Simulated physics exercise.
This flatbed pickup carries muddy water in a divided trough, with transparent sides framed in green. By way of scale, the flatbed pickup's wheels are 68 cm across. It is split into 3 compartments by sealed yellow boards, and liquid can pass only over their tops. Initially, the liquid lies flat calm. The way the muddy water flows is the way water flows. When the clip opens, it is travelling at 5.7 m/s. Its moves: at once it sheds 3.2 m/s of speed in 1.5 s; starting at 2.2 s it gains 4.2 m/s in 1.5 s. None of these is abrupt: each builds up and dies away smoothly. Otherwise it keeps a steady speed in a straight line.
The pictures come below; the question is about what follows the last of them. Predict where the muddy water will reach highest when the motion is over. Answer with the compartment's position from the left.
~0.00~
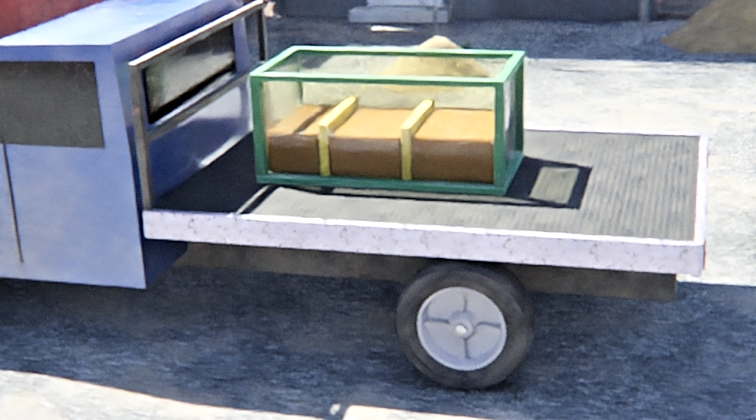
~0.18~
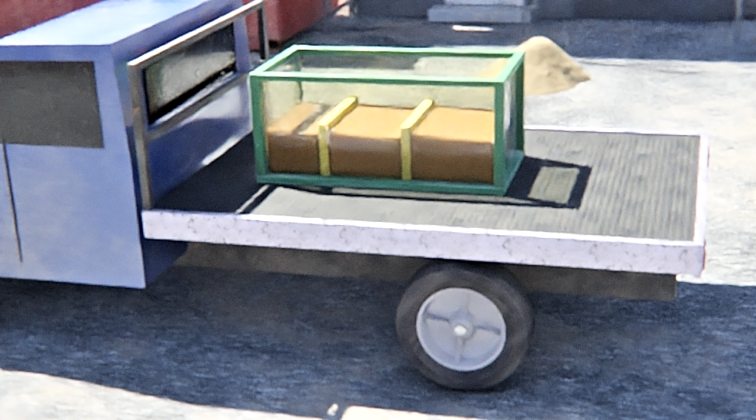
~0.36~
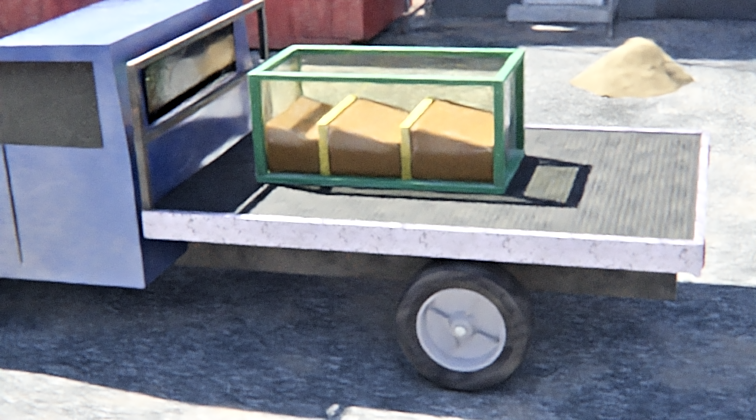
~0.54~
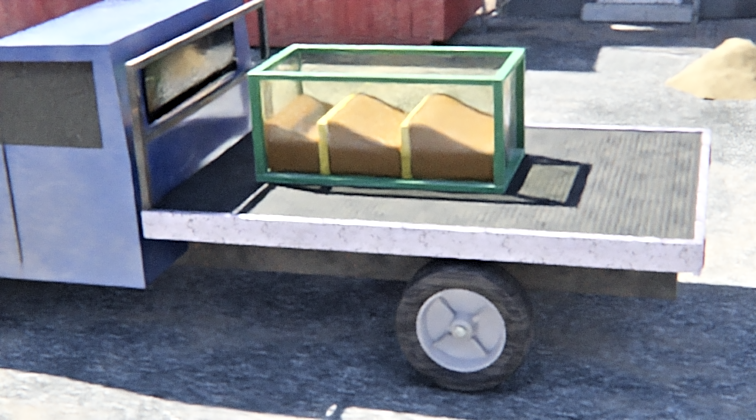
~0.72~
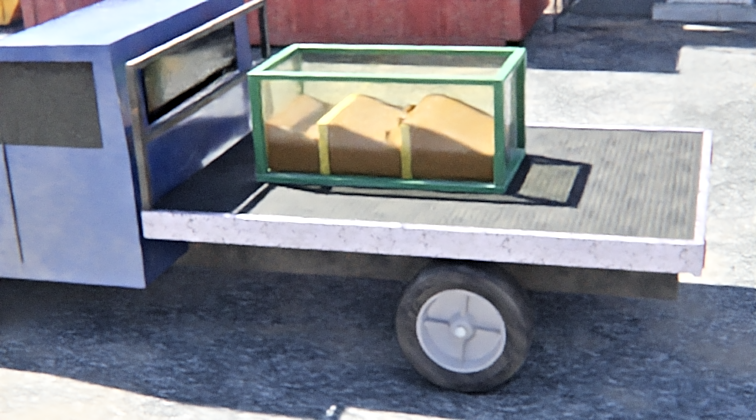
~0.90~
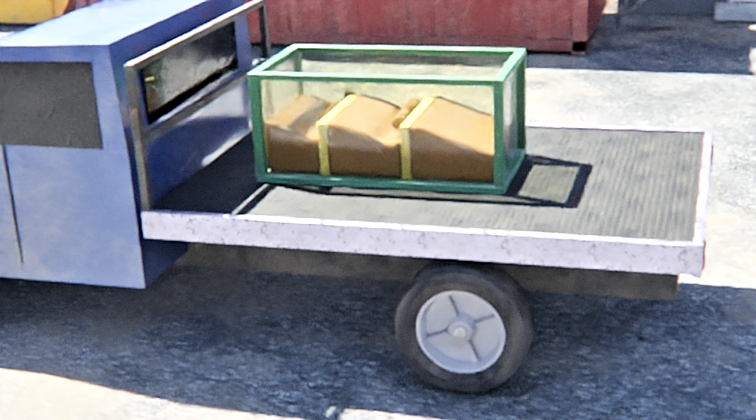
I would say the third one.
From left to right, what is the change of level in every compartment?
From the left: 1 down, 1 down, 1 up.
After 1.80 s the compartments hold 26, 25, 23 cm, left to right.
After 2.90 s the compartments hold 25, 24, 24 cm, left to right.
After 4.20 s the compartments hold 24, 23, 26 cm, left to right.
After 6.68 s the compartments hold 24, 23, 26 cm, left to right.
